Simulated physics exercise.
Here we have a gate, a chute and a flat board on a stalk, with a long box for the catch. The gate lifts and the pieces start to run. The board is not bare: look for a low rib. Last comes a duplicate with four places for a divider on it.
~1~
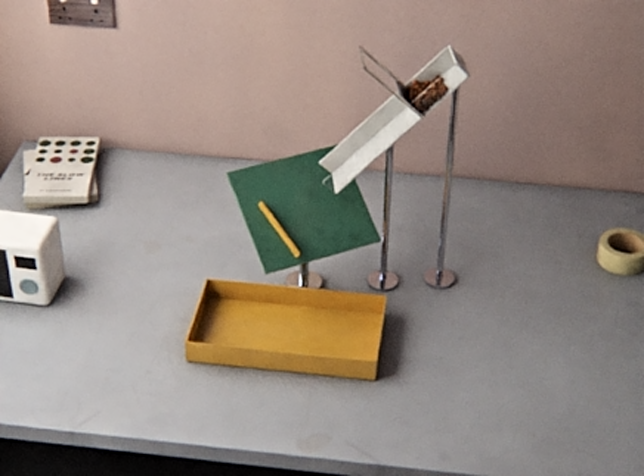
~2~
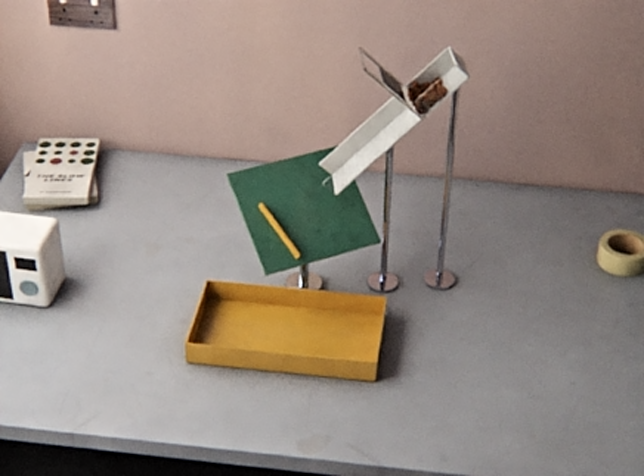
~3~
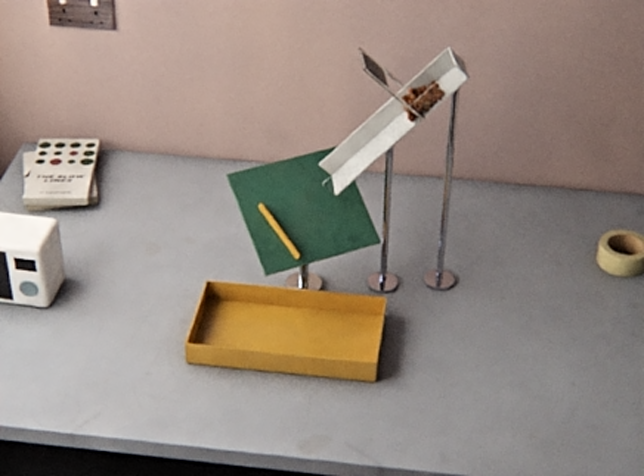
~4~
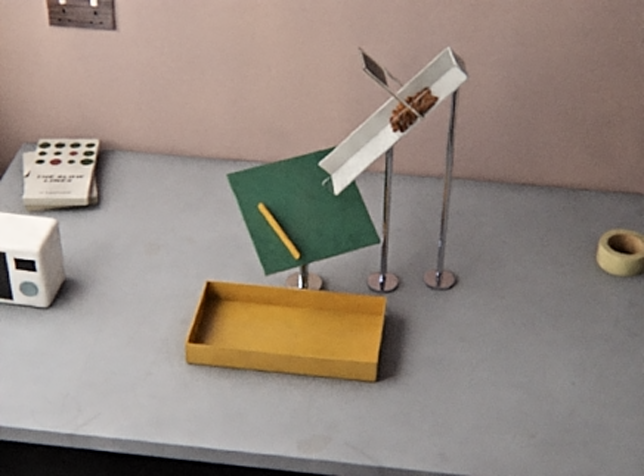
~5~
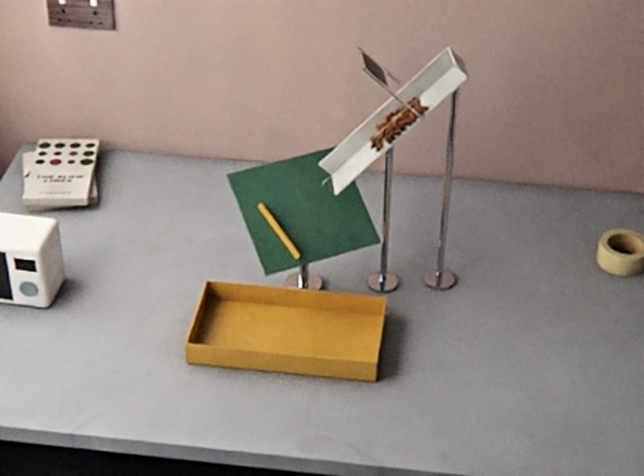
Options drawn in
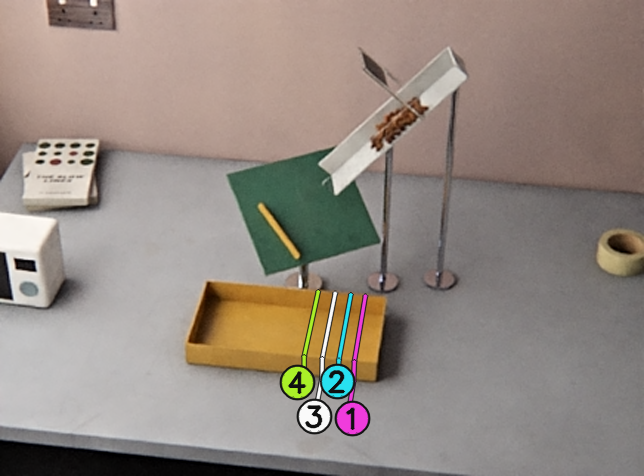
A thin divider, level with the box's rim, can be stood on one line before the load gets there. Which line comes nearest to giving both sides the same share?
3 works best here.
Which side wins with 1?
The left side.
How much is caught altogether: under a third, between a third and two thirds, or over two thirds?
It is over two thirds.
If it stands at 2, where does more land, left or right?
More lands on the left.
On the marked copy, line 1 crosses the front rim at (354, 360); line 2 crosses the front rim at (339, 359); line 3 crosses the front rim at (322, 357); line 4 crosses the front rim at (304, 355).
If 1 is chosen, of what is caught, all but a few on the left of the divider, only a few on the right.
If 2 is chosen, of what is caught, all but a few on the left of the divider, a small share on the right.
If 3 is chosen, of what is caught, close to half on the left of the divider, close to half on the right.
If 4 is chosen, of what is caught, a small share on the left of the divider, all but a few on the right.
